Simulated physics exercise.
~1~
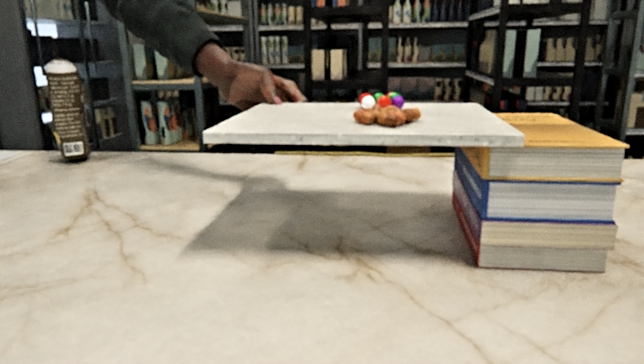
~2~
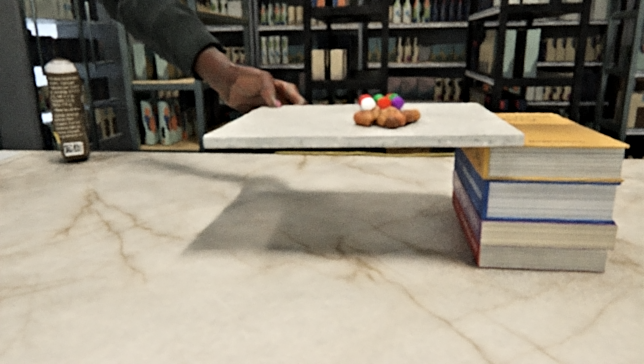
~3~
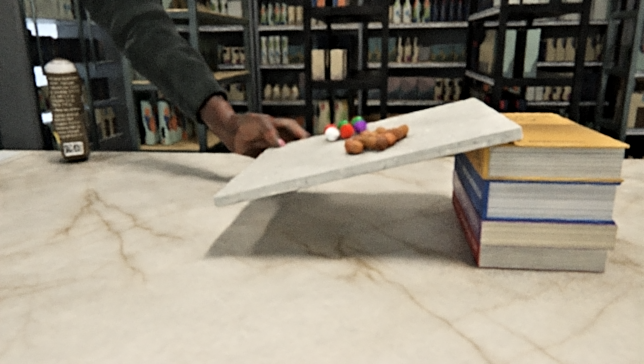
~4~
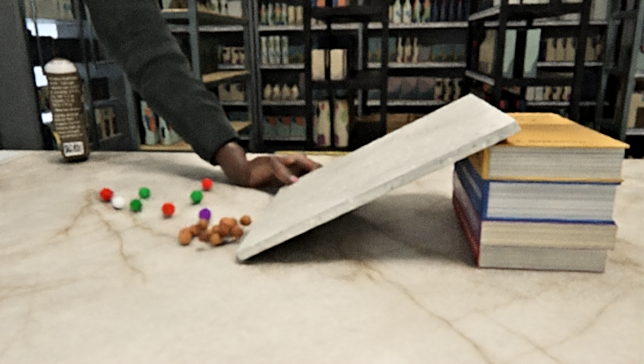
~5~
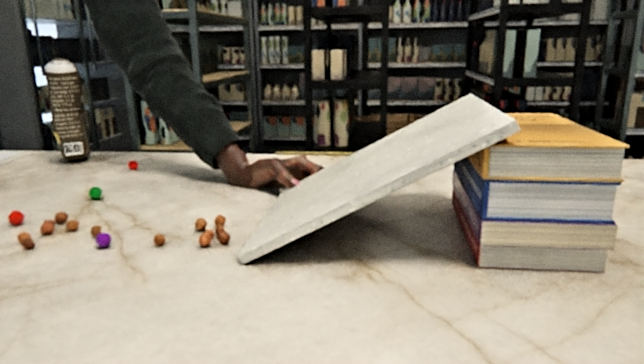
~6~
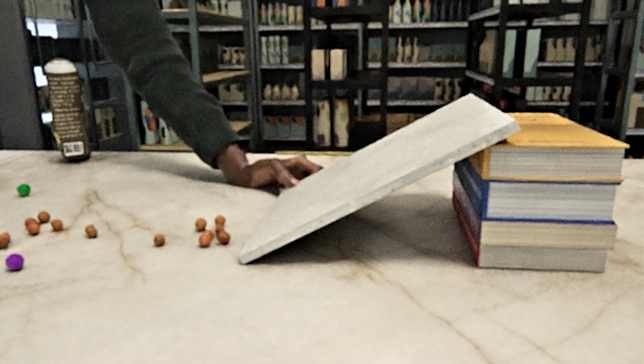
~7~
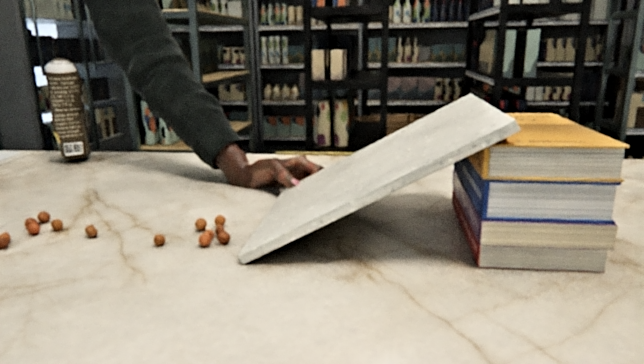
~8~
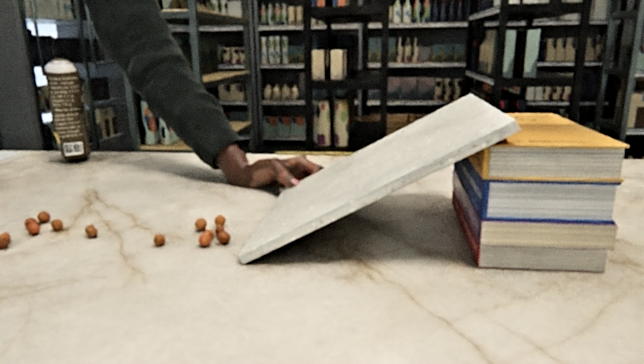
White board lowered by a hand into a ramp, brown balls scattering and stopping nearby, colourful balls rolling farther left, out of view.
